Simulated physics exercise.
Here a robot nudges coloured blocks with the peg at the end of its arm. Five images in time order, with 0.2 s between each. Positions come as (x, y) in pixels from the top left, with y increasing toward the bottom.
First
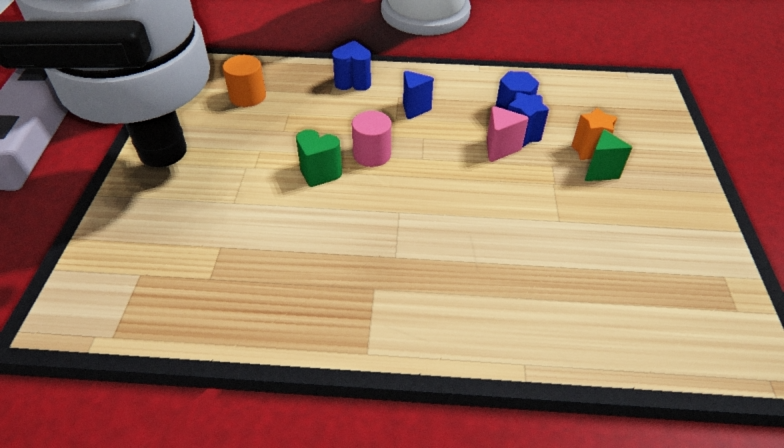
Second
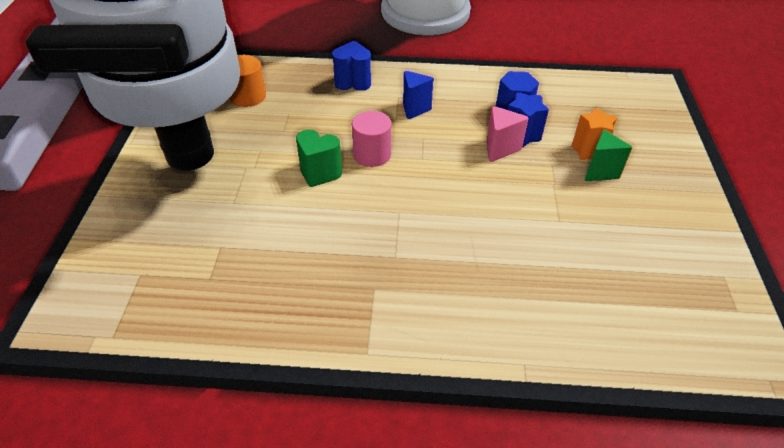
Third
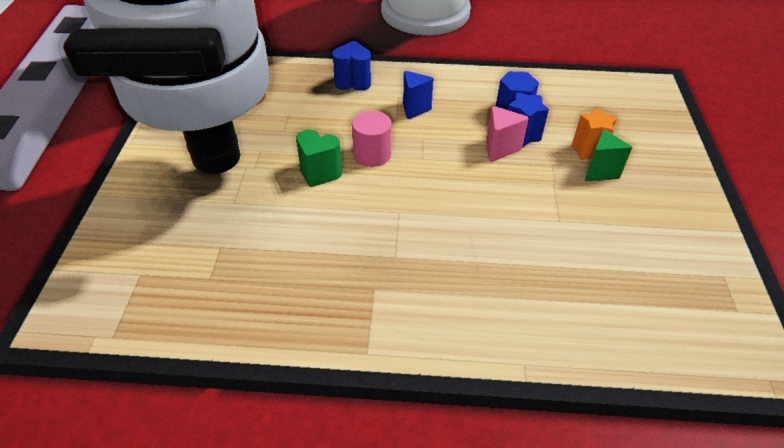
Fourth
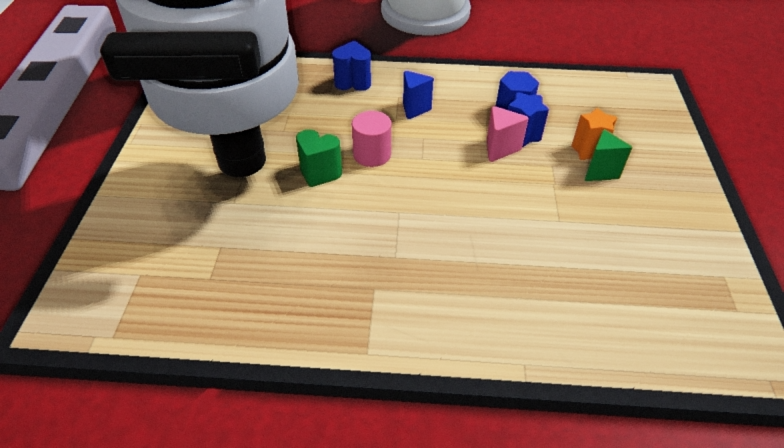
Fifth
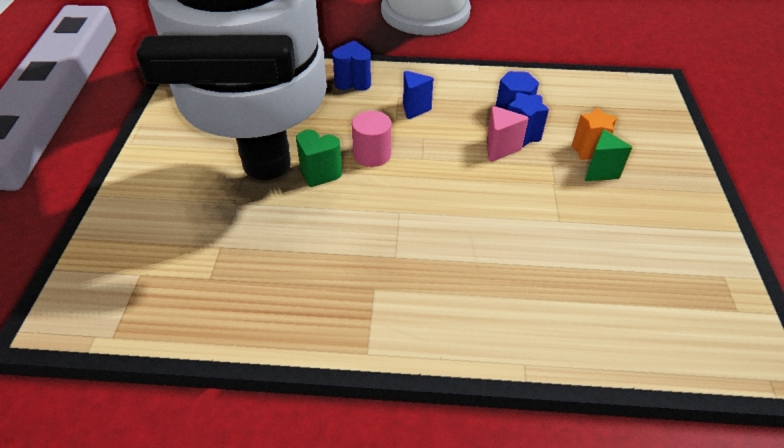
On a wooden board, a robot arm moves its black peg right, beside a green heart-shaped block.
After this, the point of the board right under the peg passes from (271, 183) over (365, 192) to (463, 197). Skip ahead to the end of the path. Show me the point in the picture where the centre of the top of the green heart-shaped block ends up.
If I read the scene right, the answer is (407, 135).
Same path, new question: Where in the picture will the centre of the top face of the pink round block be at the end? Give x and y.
Located at (403, 109).
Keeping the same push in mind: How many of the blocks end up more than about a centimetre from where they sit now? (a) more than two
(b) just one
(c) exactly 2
c (exactly 2)
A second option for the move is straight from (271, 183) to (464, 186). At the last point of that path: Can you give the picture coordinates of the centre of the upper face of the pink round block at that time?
Somewhere near (404, 113).
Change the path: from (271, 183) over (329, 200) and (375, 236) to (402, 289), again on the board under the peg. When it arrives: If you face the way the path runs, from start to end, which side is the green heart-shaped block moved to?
Goes left.
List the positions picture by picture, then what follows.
Peg tip (164, 153); block tops, green heart-shaped block (316, 141); pink round block (371, 122); pink triangular piece (506, 117), in the first picture.
Peg (191, 156); blocks unchanged, in the second picture.
Peg (217, 160); blocks unchanged, in the third picture.
Peg (243, 163); blocks unchanged, in the fourth picture.
Peg (267, 166); green heart-shaped block (316, 141); pink round block (371, 122); pink triangular piece (506, 117), in the fifth picture.
On the path given first. One third of the way, peg (332, 171); green heart-shaped block (362, 137), turned 30° anticlockwise; pink round block (388, 116).
Two thirds of the way, peg (401, 177); green heart-shaped block (407, 135), turned 65° anticlockwise; pink round block (403, 109).
At the end, peg (465, 179); green heart-shaped block (407, 135), turned 65° anticlockwise; pink round block (403, 109); pink triangular piece in place.
